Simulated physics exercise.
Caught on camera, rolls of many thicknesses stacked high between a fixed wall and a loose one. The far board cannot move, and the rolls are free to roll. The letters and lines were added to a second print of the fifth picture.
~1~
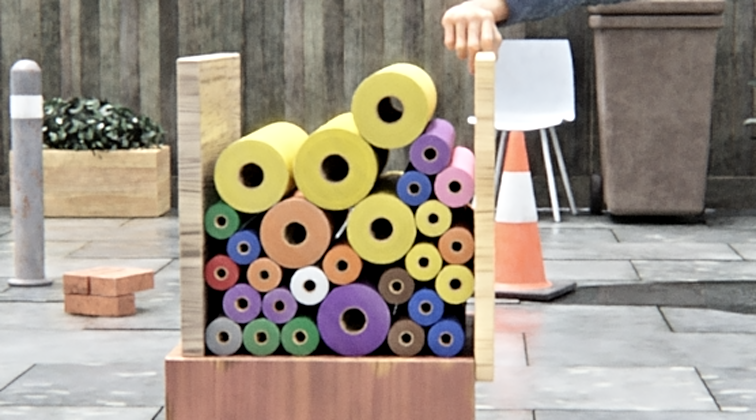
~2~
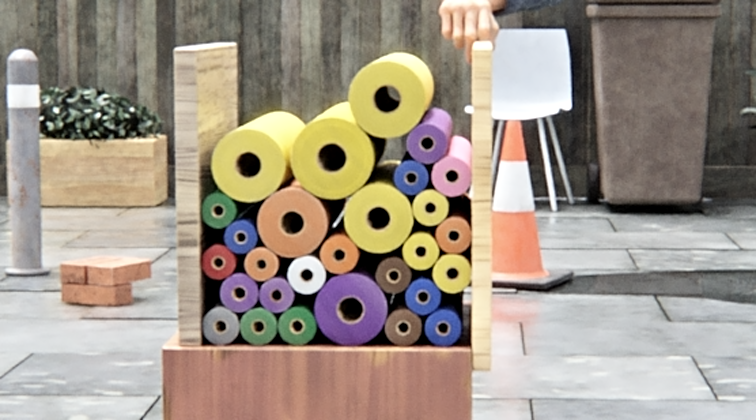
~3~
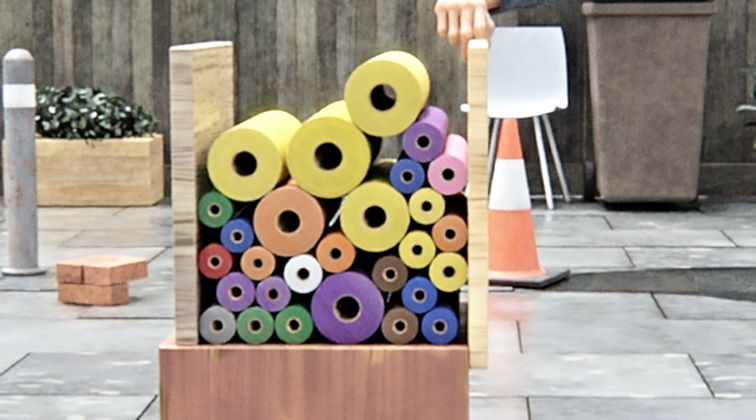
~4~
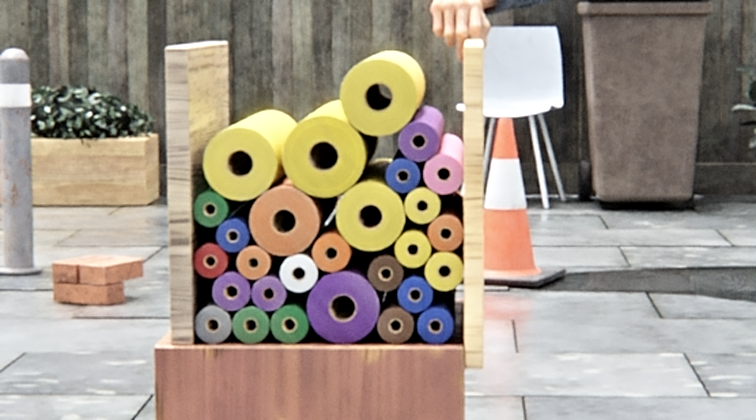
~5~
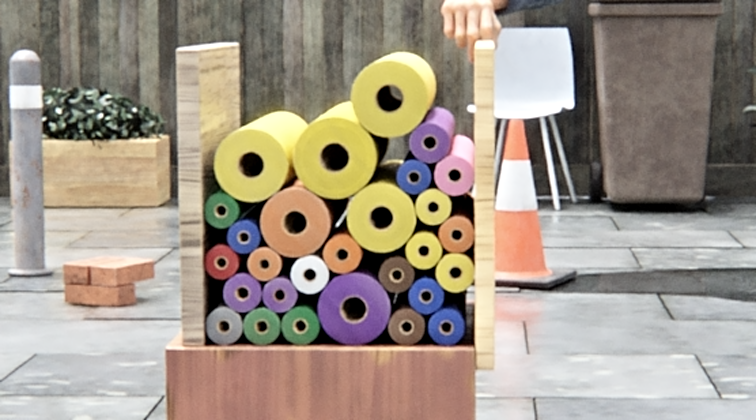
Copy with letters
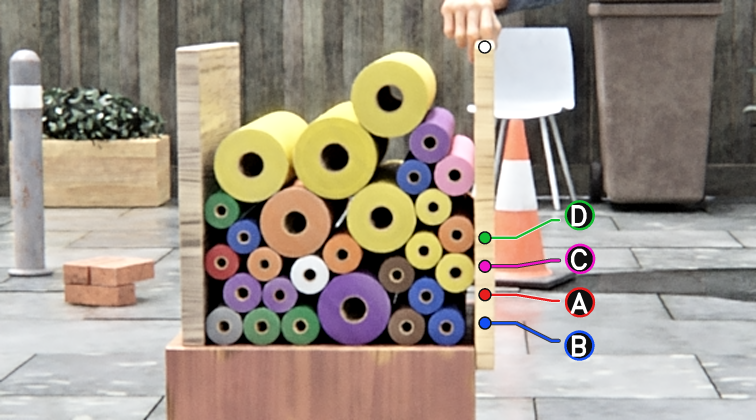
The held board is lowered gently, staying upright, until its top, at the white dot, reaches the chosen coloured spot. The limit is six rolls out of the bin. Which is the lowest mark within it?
Slide it to A.
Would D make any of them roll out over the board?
Yes.
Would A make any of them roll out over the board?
Yes, at A.
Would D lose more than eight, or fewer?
At D, fewer than eight.
On the copy, A at (485, 294); B at (485, 323); C at (485, 266); D at (485, 238); the white dot at (485, 47).
On A. First, top of the board (475, 149).
Then, top of the board (475, 262).
Finally, top of the board (475, 293), six out over the board.
By contrast, B more than six out over the board; C four out over the board; D four out over the board.
